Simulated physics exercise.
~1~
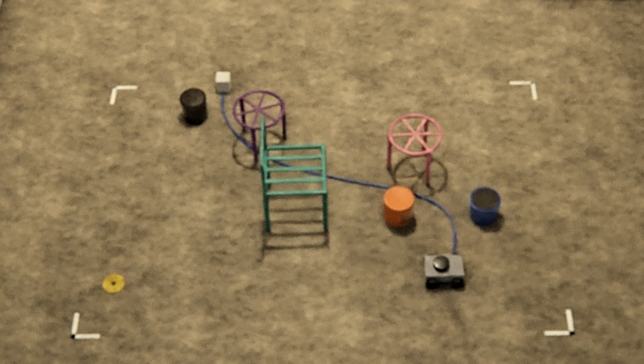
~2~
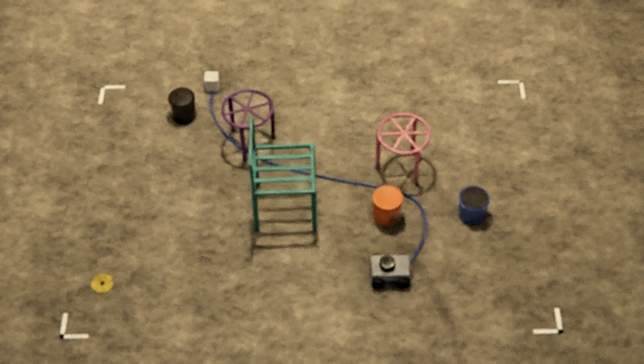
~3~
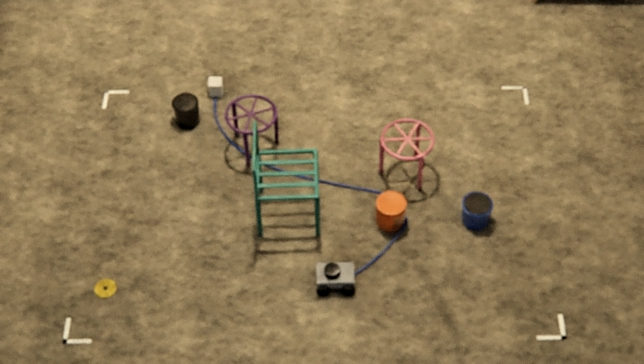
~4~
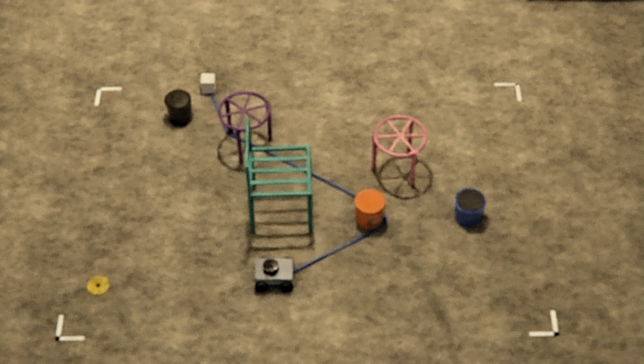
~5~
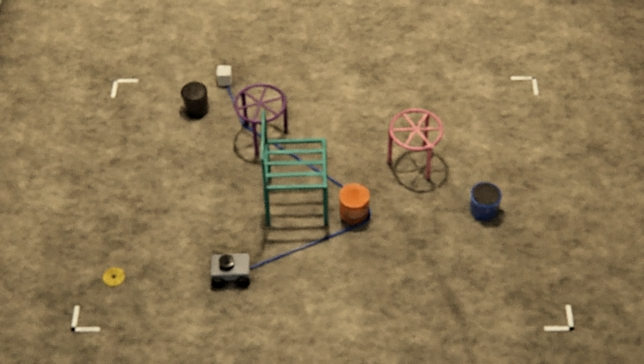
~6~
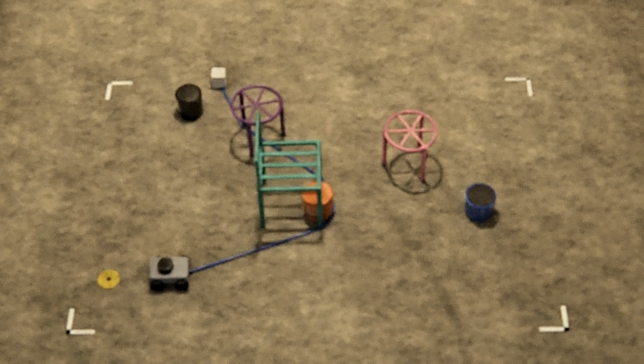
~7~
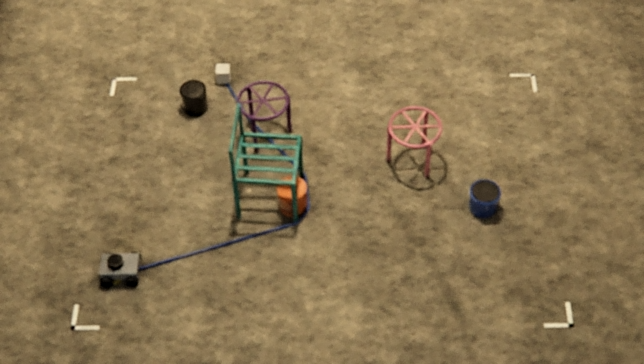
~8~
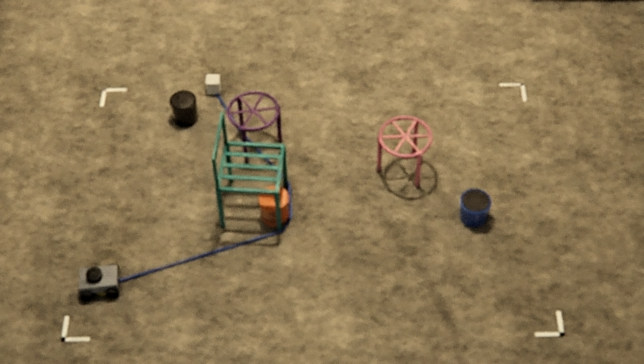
On a patch of brown dirt, a small grey cart trailing a blue cord rolled left past stools, pots and a green frame; the tightening cord dragged the orange bin left, then the frame shifted too, and the cart ended at the lower left.
